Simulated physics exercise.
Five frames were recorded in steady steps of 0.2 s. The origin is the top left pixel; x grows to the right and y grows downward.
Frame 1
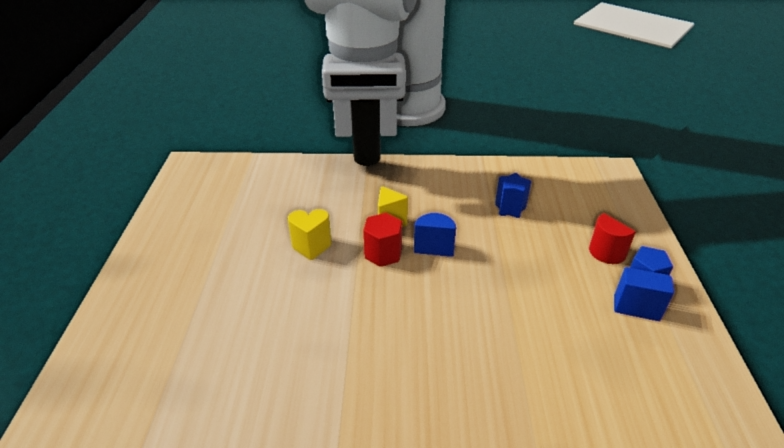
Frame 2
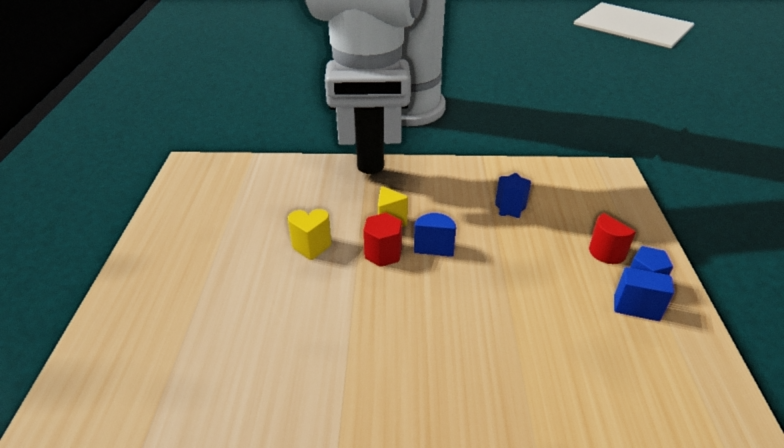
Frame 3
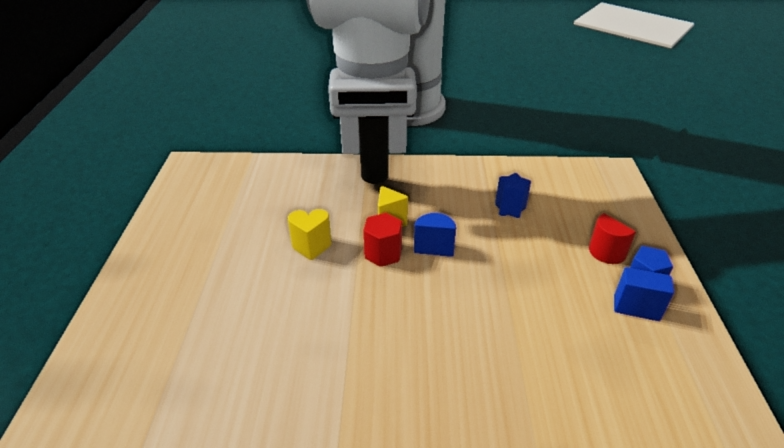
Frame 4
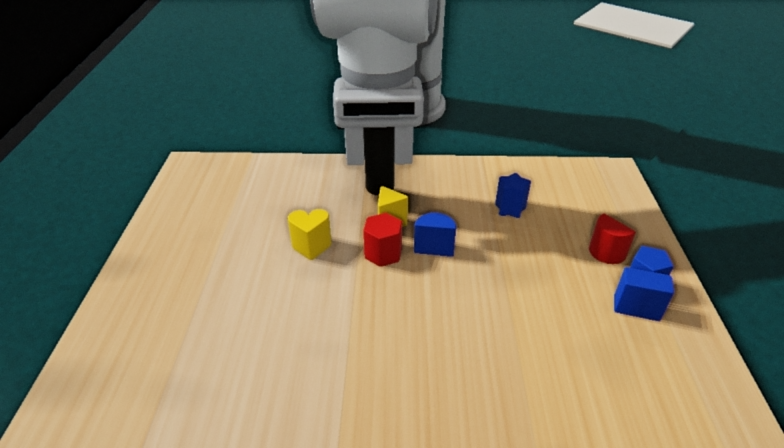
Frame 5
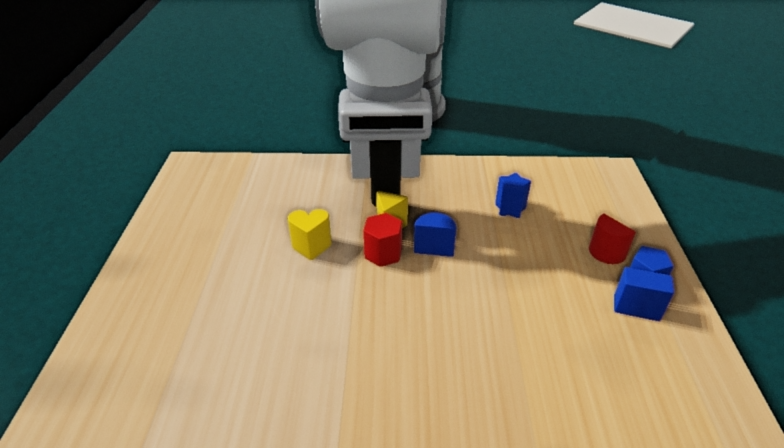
On a light wooden board over a green surface, a grey robot arm lowers its black pusher toward the viewer and slightly right, reaching the yellow triangular block, which barely shifts, while the red and blue blocks and yellow heart stay still.
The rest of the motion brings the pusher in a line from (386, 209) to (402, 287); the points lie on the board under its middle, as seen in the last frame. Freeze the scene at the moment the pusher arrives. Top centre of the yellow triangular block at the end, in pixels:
When the path ends, it will be at (432, 251).
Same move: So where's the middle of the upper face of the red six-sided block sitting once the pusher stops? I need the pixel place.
At (369, 271).
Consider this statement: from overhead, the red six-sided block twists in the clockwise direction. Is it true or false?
True - the claim holds.
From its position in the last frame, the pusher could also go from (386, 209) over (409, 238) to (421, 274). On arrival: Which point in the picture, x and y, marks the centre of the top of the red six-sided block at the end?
Just about (378, 242).
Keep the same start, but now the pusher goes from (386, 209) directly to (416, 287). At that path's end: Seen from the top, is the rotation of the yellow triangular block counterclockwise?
Yes - that is the case.
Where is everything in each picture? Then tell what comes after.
In the first frame, pusher tip (367, 159); block tops, yellow heart (308, 218); red six-sided block (383, 225); yellow triangular block (390, 196); blue D-shaped block (436, 220).
In the second frame, pusher (371, 167); blocks unchanged.
In the third frame, pusher (375, 176); blocks unchanged.
In the fourth frame, pusher (380, 187); blocks unchanged.
In the fifth frame, pusher (386, 201); yellow heart (308, 218); red six-sided block (383, 225); yellow triangular block (390, 199); blue D-shaped block (436, 220).
What follows on the original path. One third of the way, pusher (390, 225); red six-sided block (384, 235), turned 45° clockwise; yellow triangular block (404, 220), turned 50° anticlockwise.
Two thirds of the way, pusher (396, 251); red six-sided block (378, 254), turned 90° clockwise; yellow triangular block (420, 242), turned 75° anticlockwise; blue D-shaped block (442, 223), turned 40° anticlockwise.
At the end, pusher (402, 278); yellow heart in place; red six-sided block (369, 271), turned 145° clockwise; yellow triangular block (432, 251), turned 110° anticlockwise; blue D-shaped block (442, 223), turned 40° anticlockwise.
